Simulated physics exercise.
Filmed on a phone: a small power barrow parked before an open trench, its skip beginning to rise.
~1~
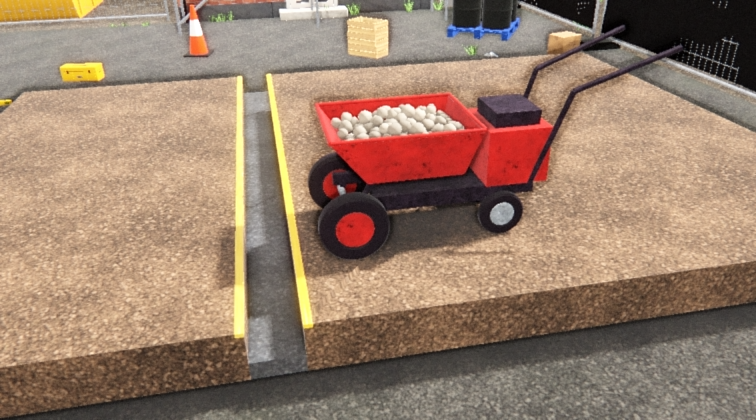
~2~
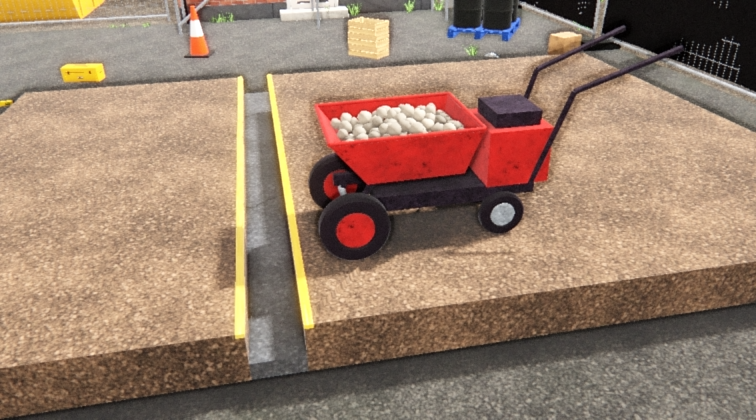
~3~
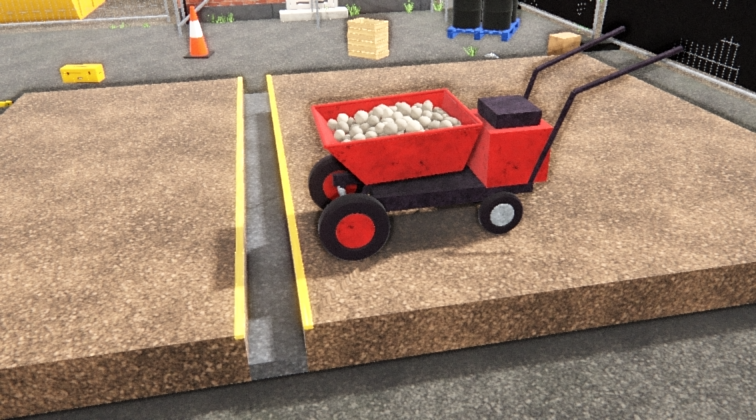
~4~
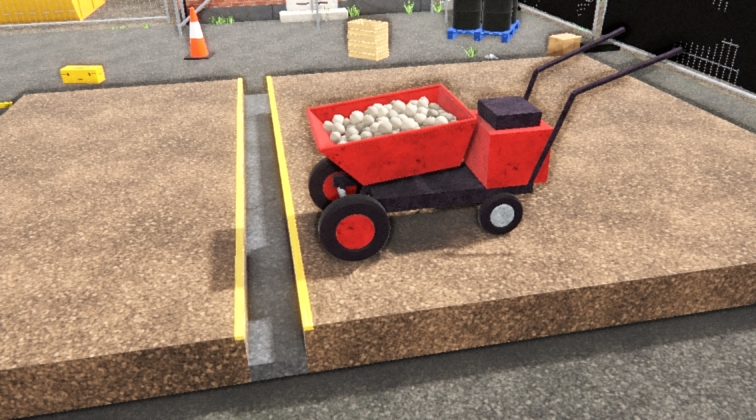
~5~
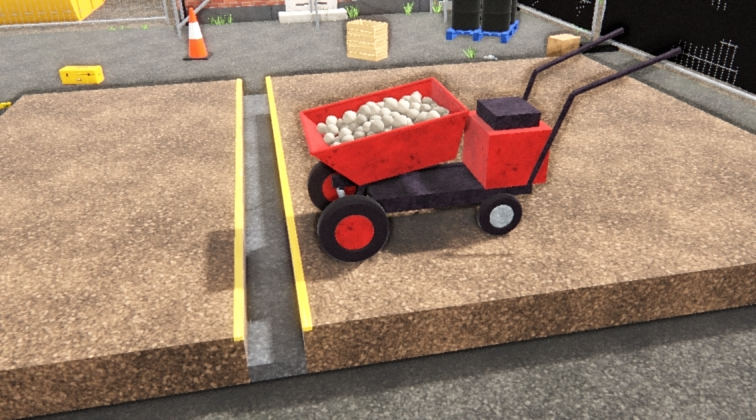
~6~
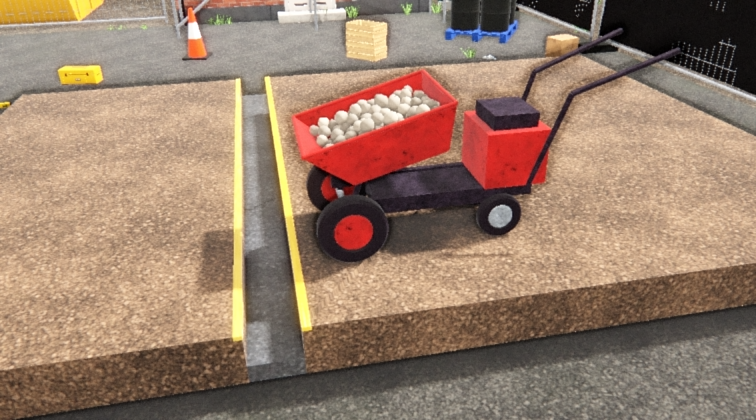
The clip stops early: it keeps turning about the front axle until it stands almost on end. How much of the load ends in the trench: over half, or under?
In the trench: Under half.
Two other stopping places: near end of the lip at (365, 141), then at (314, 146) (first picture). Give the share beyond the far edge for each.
The first gives 20 %, the second 80 %.
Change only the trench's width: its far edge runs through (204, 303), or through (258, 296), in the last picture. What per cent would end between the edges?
First some 80, then 10 per cent.
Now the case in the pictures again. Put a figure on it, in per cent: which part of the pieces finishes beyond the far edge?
Close to 70 per cent.
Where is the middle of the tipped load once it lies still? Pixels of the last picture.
Close to (213, 241).
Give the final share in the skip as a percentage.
Near 0 %.
Soon, skip tipped steeply; all in the skip.
A while on, skip tipped steeply; most in the skip; a stray few in or heaped over the trench; a small part beyond it; a small part falling.
Towards the end, skip tipped right over; about a quarter in the skip; a small part in or heaped over the trench; about two thirds beyond it; a stray few falling.
Finally, skip tipped right over; about a third in or heaped over the trench; about two thirds beyond it.
